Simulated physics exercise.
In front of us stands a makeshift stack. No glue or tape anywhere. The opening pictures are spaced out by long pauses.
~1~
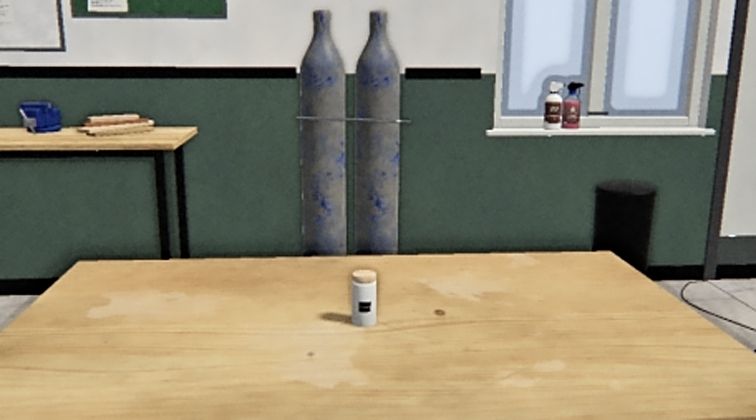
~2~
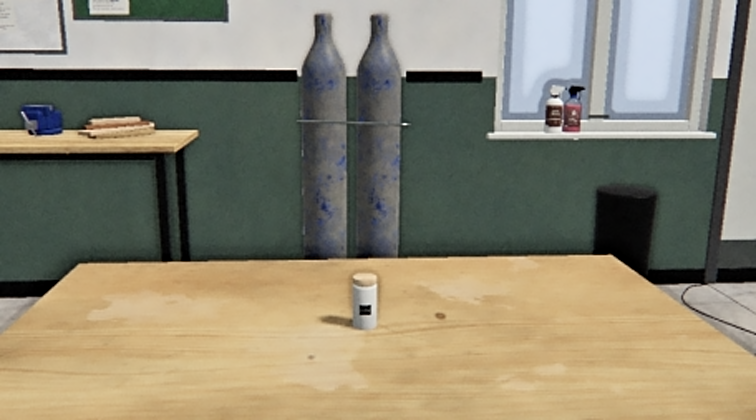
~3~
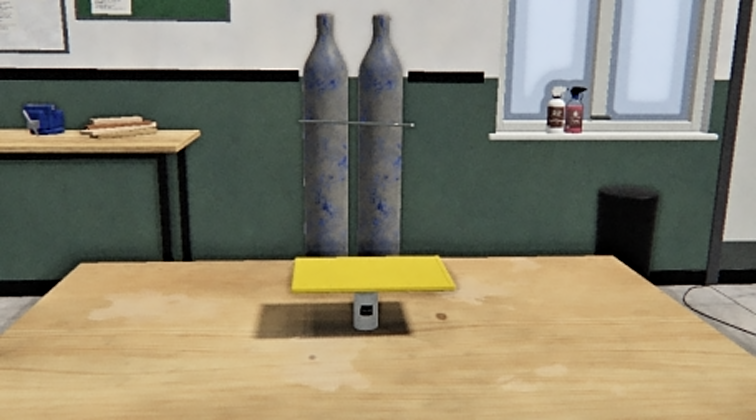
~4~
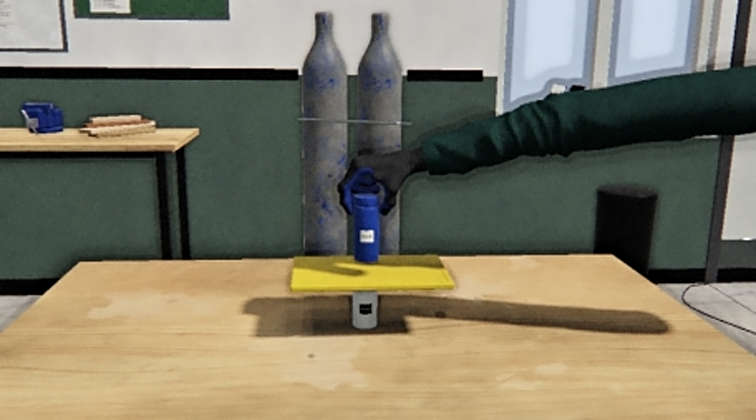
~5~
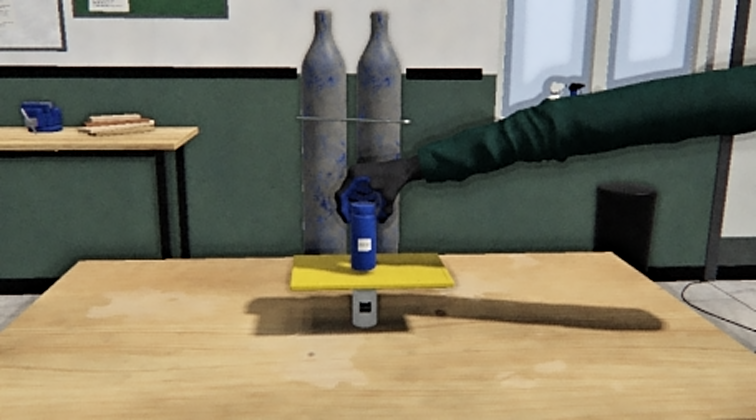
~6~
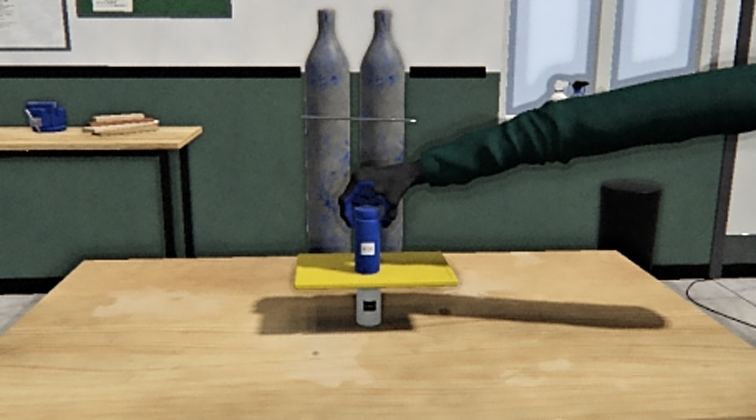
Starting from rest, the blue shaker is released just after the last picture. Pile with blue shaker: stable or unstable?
Nothing drops or tips.
Then, 0.70 s after the last picture, nothing has stirred.
Then, 1.70 s after the last picture, blue shaker resting near (367, 240).
At rest, all 3 in place. Seen from the same camera at the end, blue shaker near (367, 240). The stack holds.
